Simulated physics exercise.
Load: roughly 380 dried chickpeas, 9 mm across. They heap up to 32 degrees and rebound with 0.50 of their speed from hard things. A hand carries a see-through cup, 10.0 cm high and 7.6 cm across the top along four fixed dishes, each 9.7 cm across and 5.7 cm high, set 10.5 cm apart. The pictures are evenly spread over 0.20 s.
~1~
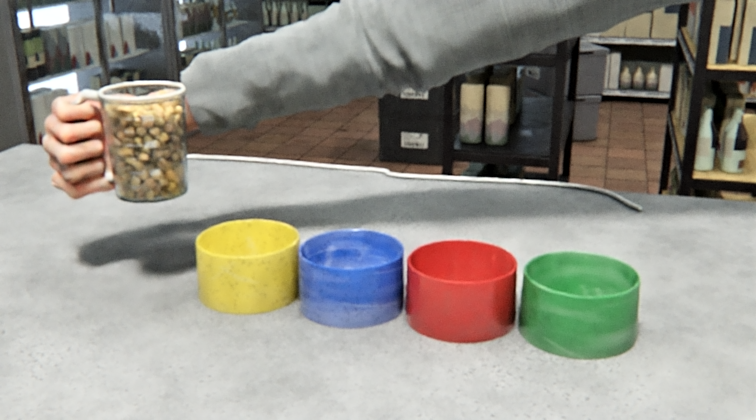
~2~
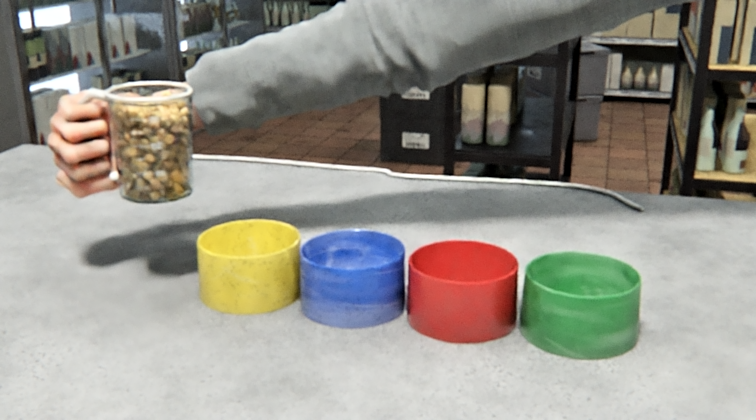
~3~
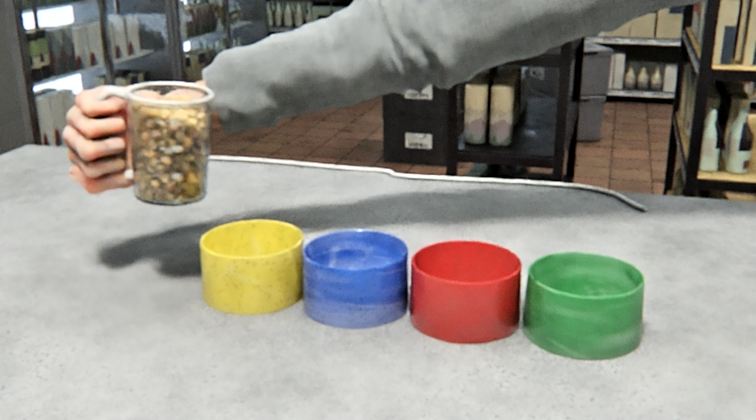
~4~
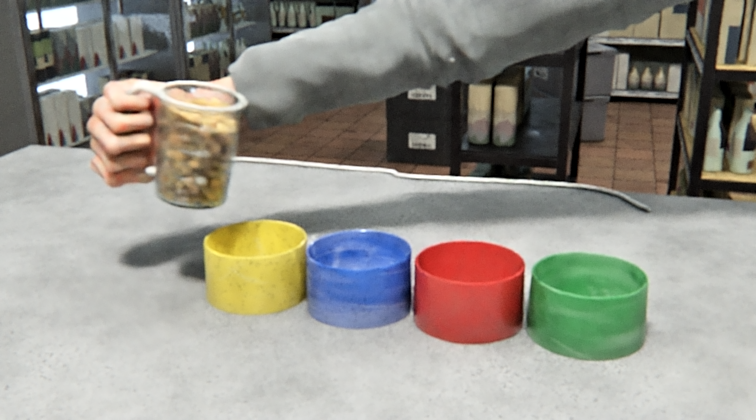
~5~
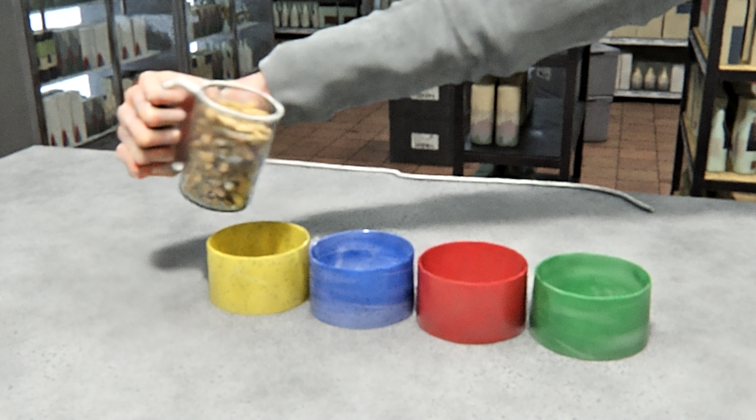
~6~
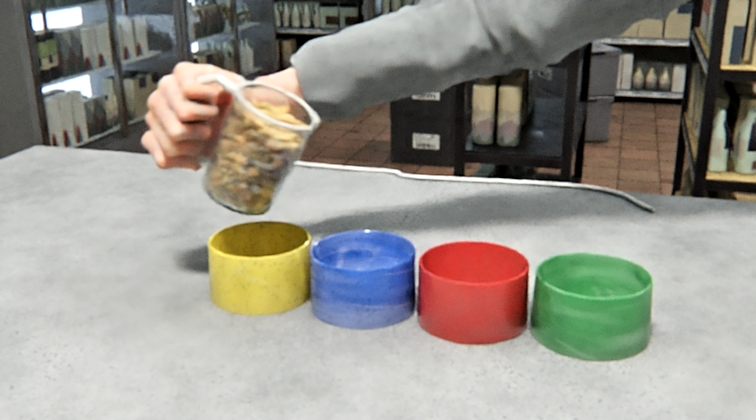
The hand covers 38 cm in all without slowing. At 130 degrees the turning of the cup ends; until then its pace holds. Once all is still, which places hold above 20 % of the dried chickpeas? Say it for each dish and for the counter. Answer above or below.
Red below, blue below, green above, yellow below, counter above.
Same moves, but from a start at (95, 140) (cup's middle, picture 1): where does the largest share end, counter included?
Most goes to: Green.
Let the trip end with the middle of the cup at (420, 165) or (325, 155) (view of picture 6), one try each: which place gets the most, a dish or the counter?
Most goes to: Red; blue.
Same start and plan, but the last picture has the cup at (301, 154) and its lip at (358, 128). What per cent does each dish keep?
Red 0, blue 0, green 70, yellow 0.
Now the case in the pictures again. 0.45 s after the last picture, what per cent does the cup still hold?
Roughly 65 per cent.
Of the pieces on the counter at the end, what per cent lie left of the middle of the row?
Roughly 0 per cent.
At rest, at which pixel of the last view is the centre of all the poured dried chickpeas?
Near (620, 326).
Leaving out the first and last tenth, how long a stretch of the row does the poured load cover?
Roughly 24 cm.
Then, 0.27 s after the last picture, tilt 79 degrees; cup holds 100 %.
Then, 0.45 s after the last picture, tilt 114 degrees; cup holds 65 %, green 15 %.
Then, 0.74 s after the last picture, tilt 130 degrees; cup holds 0 %, green 60 %.
In the end, red 0 %, blue 0 %, green 60 %, yellow 0 %, counter 40 %.
